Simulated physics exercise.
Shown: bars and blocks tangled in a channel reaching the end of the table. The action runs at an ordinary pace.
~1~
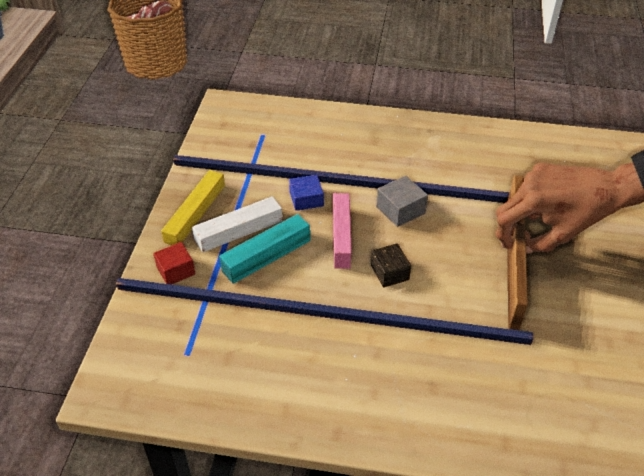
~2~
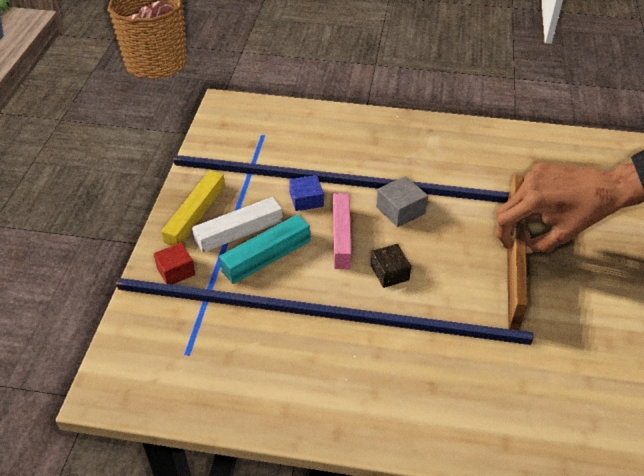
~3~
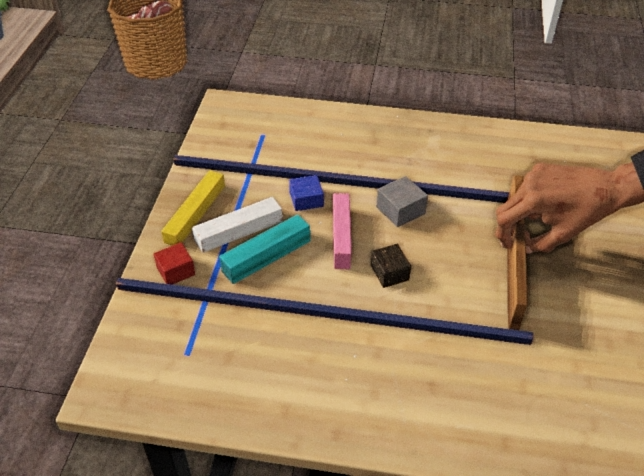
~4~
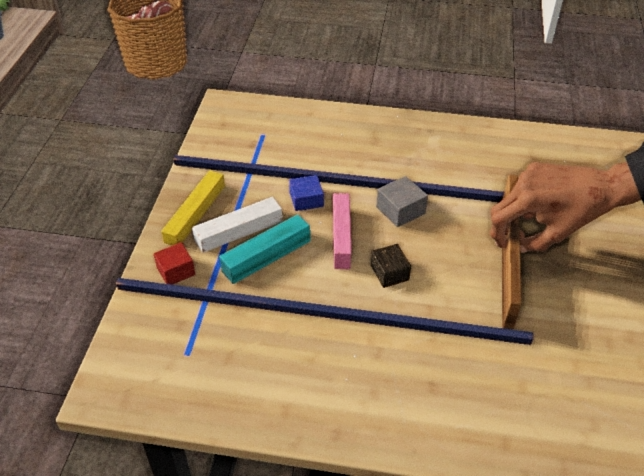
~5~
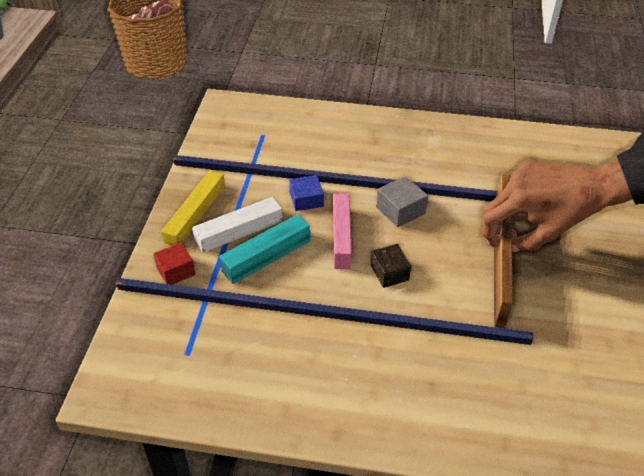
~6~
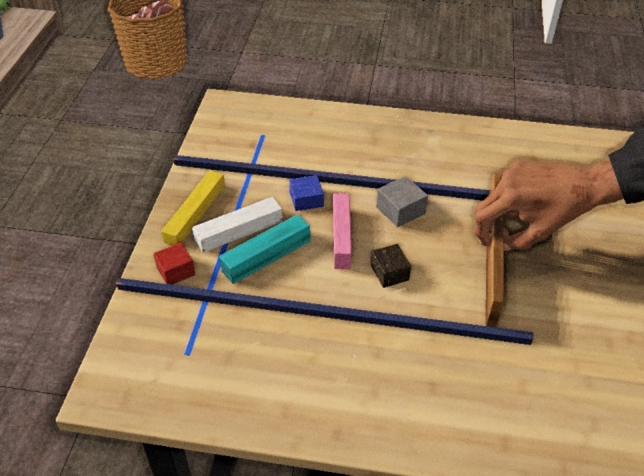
A hand slid an upright wooden board slightly to the left between two dark rails on a table, while the colourful bars and blocks scattered between the rails stayed still, the board not touching them.
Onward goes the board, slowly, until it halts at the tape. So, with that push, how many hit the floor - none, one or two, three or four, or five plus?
I'd say one or two.
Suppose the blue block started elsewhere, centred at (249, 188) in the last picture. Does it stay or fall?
Placed there, it does not drop.
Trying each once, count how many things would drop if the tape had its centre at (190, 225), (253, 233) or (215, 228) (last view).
Down on the floor: 5, 0 and 3.
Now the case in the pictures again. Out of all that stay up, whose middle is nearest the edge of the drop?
Red block.
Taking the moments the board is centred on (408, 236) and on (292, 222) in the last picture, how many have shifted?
At the first spot the count is 2, and at the second it is 6.
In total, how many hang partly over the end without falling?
Overhanging ones - 2.
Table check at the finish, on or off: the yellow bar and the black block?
The yellow bar ends up below and the black block keeps its spot.
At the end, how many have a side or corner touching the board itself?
2 are in contact with it.
Soon after, none off yet; yellow bar at rest near (195, 207); red block at rest near (175, 264); white bar at rest near (238, 224).
At rest, the number that fall off is one or two; fallen, yellow bar.
